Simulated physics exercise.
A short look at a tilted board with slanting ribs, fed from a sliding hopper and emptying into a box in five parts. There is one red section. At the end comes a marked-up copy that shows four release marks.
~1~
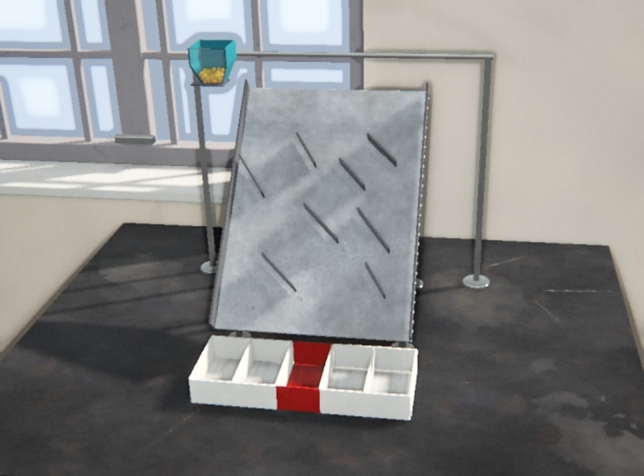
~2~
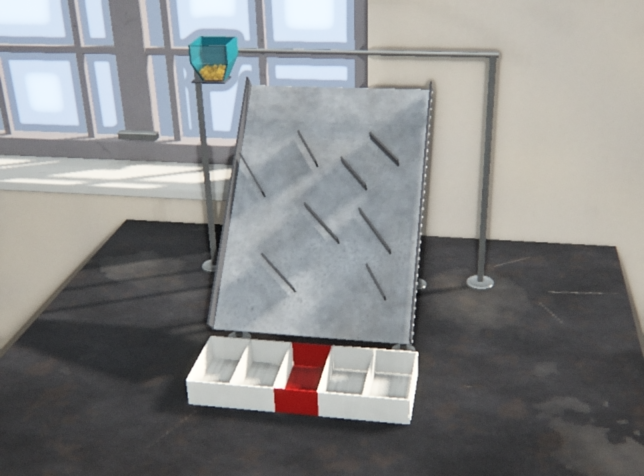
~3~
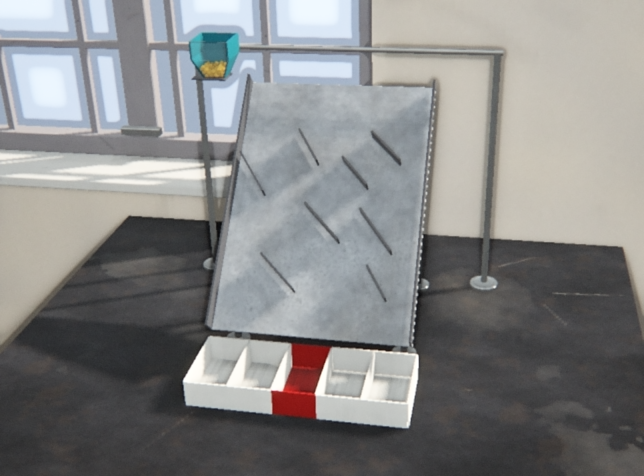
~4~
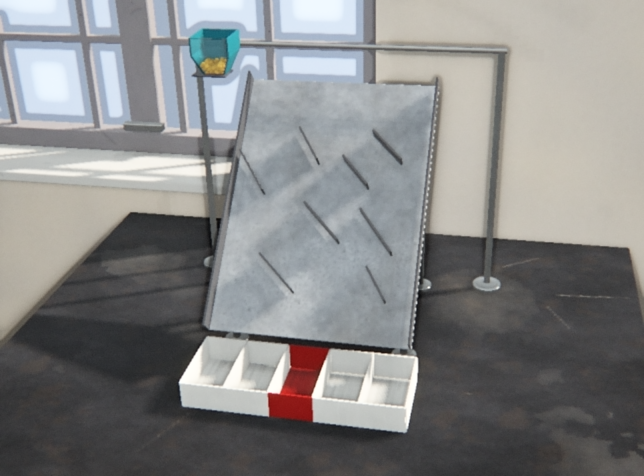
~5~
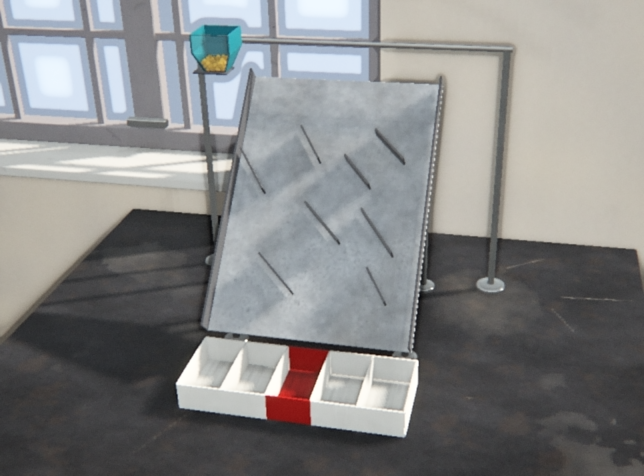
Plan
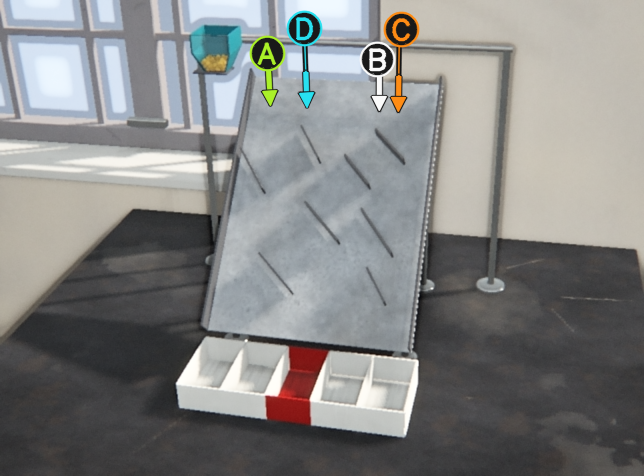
The video shows a tilted grey board with slanting ribs, a teal hopper holding yellow pieces at its upper left, and a white box with a red middle section below, while the view shifts very slightly and nothing else visibly moves.
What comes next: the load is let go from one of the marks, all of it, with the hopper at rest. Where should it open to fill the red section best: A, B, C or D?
Use mark A.
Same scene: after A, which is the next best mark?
The answer is D.
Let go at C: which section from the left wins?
The fifth.
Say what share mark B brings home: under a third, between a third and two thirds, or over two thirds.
Mark B gives under a third.
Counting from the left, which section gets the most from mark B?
It is the fifth one.
On the marked copy, mark A meets the board at (270, 100); mark B meets the board at (379, 105); mark C meets the board at (398, 106); mark D meets the board at (306, 101).
For mark A, close to half in the red section, close to a third in other sections, a small share held on the board, only a few outside the box.
For mark B, none at all in the red section, the whole lot in other sections.
For mark C, none at all in the red section, all but a few in other sections.
For mark D, close to a third in the red section, close to two thirds in other sections, only a few outside the box.
